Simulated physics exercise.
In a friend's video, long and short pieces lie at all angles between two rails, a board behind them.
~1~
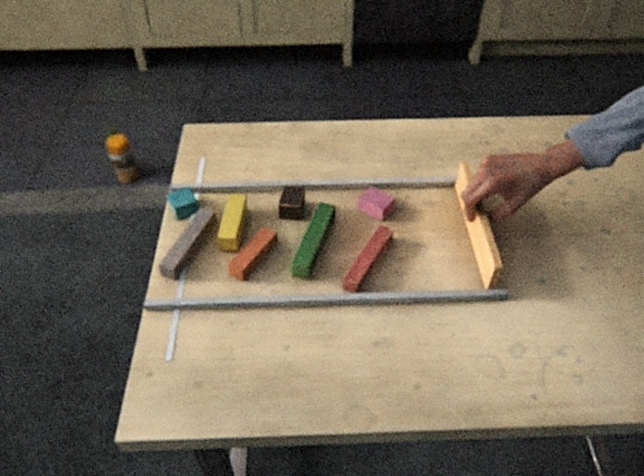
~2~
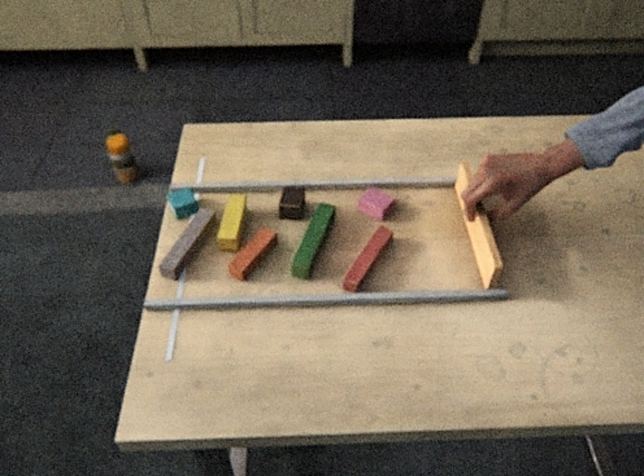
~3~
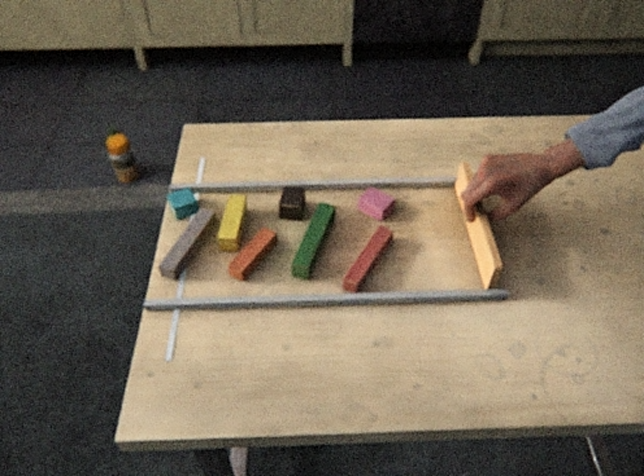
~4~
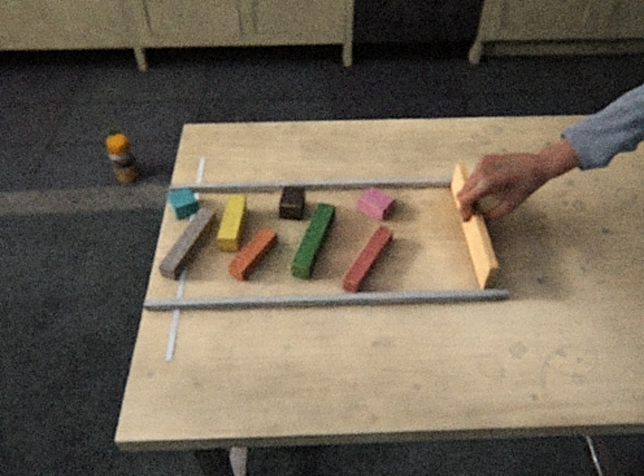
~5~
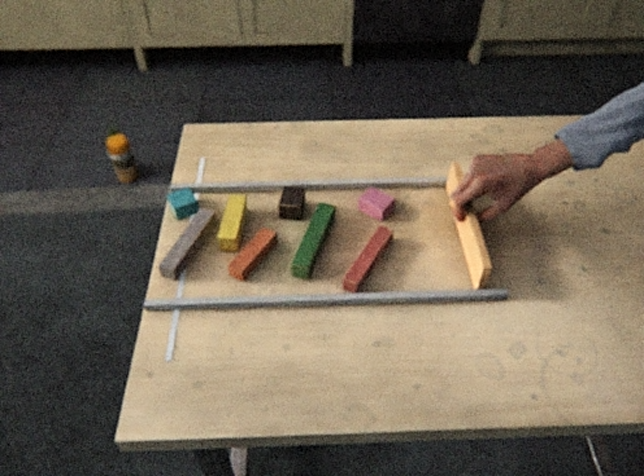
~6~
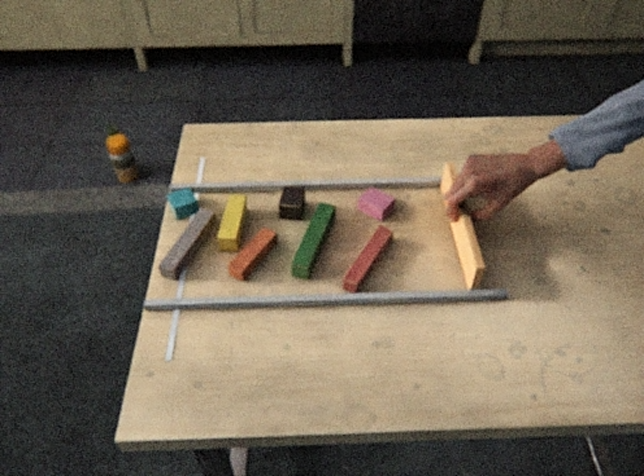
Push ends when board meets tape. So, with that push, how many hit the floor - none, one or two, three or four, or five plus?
The number gone is large: Five or more.
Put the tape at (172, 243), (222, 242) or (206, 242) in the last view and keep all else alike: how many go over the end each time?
Taken one after another, the numbers are 6, 2 and 3.
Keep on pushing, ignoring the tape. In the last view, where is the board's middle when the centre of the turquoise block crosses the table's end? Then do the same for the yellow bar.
I reckon its middle sits around (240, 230) and then around (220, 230).
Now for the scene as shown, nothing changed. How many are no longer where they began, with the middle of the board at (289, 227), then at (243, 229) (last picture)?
So far 6, and 8 at the second.
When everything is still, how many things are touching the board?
Tally at the end: 2.
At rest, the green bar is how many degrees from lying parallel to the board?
About 0 degrees.
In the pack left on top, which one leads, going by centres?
The green bar finishes closest.
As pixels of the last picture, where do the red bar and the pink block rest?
One is at about (175, 265), the other at about (183, 200).
Soon after, none off yet; turquoise block at rest near (183, 203); grey bar at rest near (189, 243); yellow bar at rest near (234, 222).
At rest, the number that fall off is five or more; fallen, black block, orange bar, yellow bar, grey bar and turquoise block.
